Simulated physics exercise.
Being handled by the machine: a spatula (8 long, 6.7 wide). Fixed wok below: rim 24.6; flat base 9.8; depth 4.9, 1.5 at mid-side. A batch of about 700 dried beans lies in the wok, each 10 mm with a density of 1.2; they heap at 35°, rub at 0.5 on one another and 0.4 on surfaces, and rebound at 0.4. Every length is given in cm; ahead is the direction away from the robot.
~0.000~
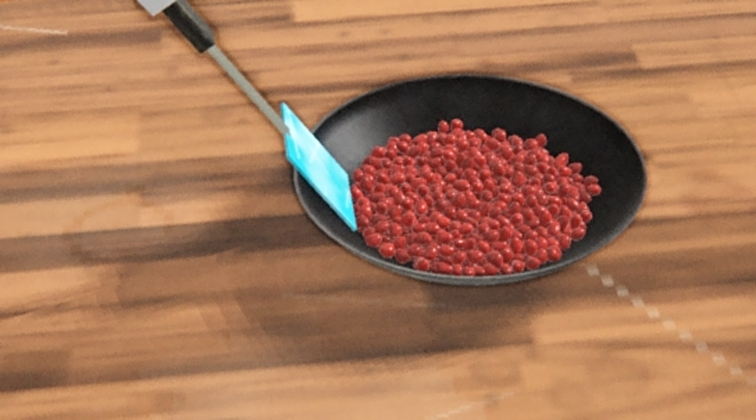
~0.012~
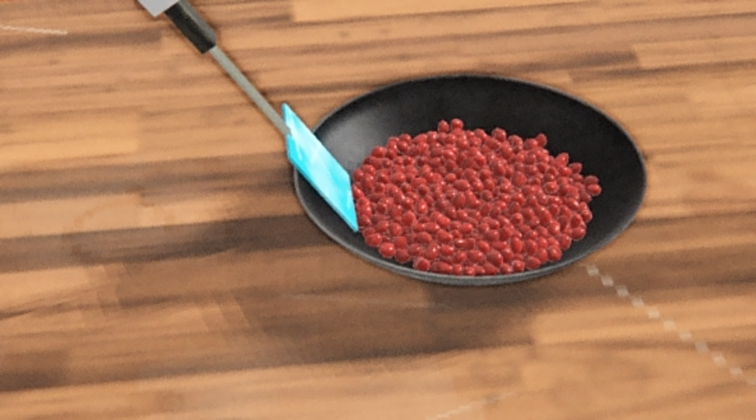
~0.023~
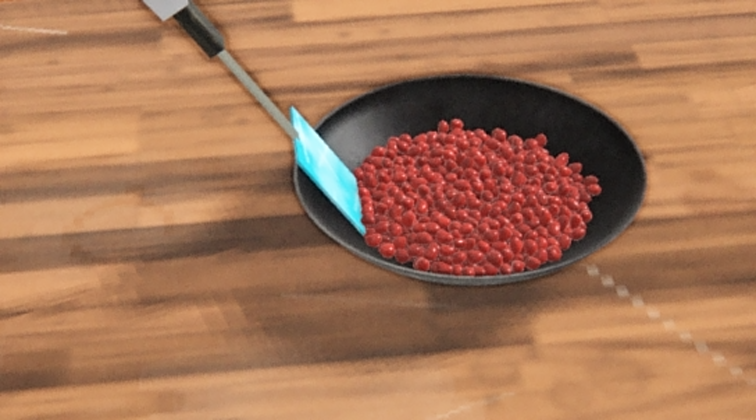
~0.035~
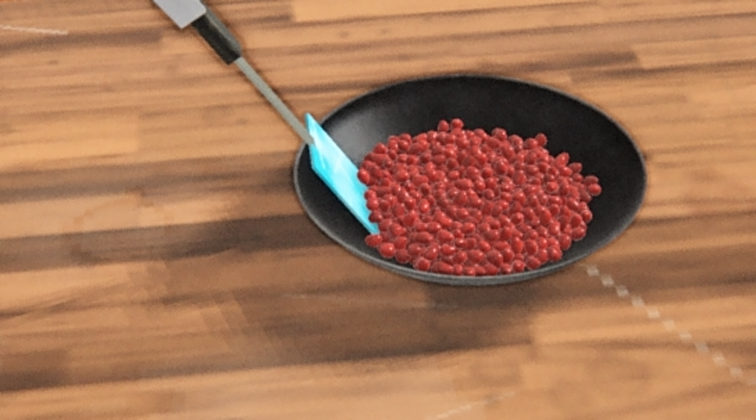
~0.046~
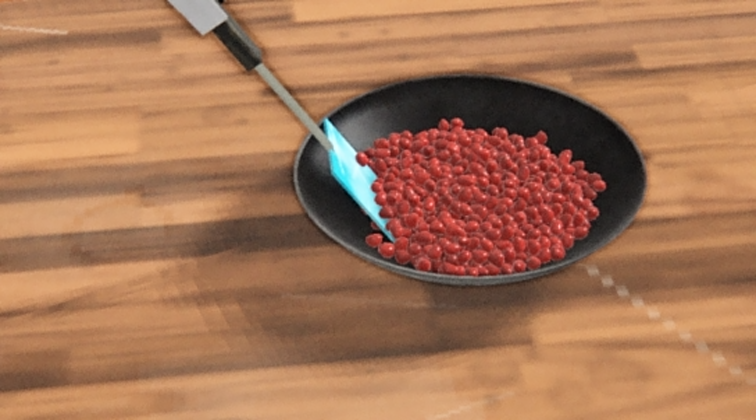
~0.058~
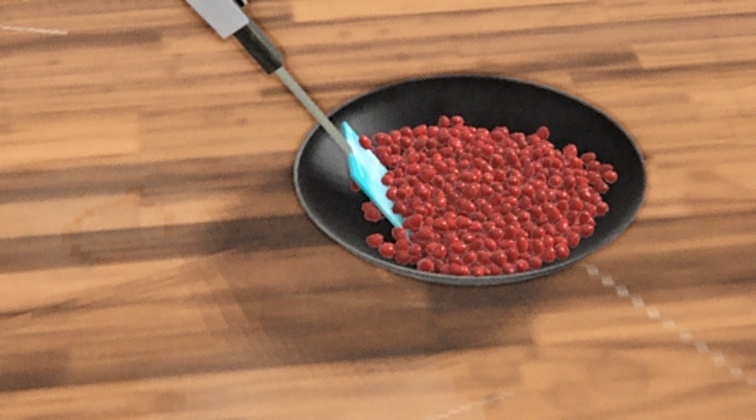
On a wooden surface, a black wok holds a heap of red beans, with a light-blue spatula resting still at its left side. The spatula then slides to the right into the near left part of the heap, nudging beans rightward while a few slip around its blade to the left.
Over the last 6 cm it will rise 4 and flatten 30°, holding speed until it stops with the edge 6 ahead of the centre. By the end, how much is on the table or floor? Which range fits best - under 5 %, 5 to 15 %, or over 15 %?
The range that fits: Over 15 %.
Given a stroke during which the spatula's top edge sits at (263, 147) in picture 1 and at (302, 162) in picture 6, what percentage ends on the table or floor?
Some 10 percent ends up on the table or floor.
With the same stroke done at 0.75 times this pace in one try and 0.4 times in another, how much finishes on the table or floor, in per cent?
Some 15 and 0 per cent.
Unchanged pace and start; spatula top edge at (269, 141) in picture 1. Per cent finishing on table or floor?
Around 25 percent ends up on the table or floor.
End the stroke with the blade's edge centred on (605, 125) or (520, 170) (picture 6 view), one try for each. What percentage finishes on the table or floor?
I'd say roughly 40 per cent, then roughly 10 per cent.
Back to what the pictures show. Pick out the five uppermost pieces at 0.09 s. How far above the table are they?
Height: Approx. 6 cm.
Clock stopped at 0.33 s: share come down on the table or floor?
I'd say close to 15 in a hundred.
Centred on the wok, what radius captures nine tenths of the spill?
That works out to near 35 cm.
After 0.09 s, sloping 57°, highest piece 9 above the table; 697 in the wok.
After 0.11 s, sloping 46°, highest piece 11 above the table; 695 in the wok, 2 on the blade or in flight.
After 0.33 s, sloping 27°, highest piece 9 above the table; 533 in the wok, 121 on the table or floor, 43 on the blade or in flight.
After 1.38 s, sloping 27°, highest piece 5 above the table; 533 in the wok, 164 on the table or floor.
At rest, 533 in the wok, 164 on the table or floor. That is 24 % on the table or floor.
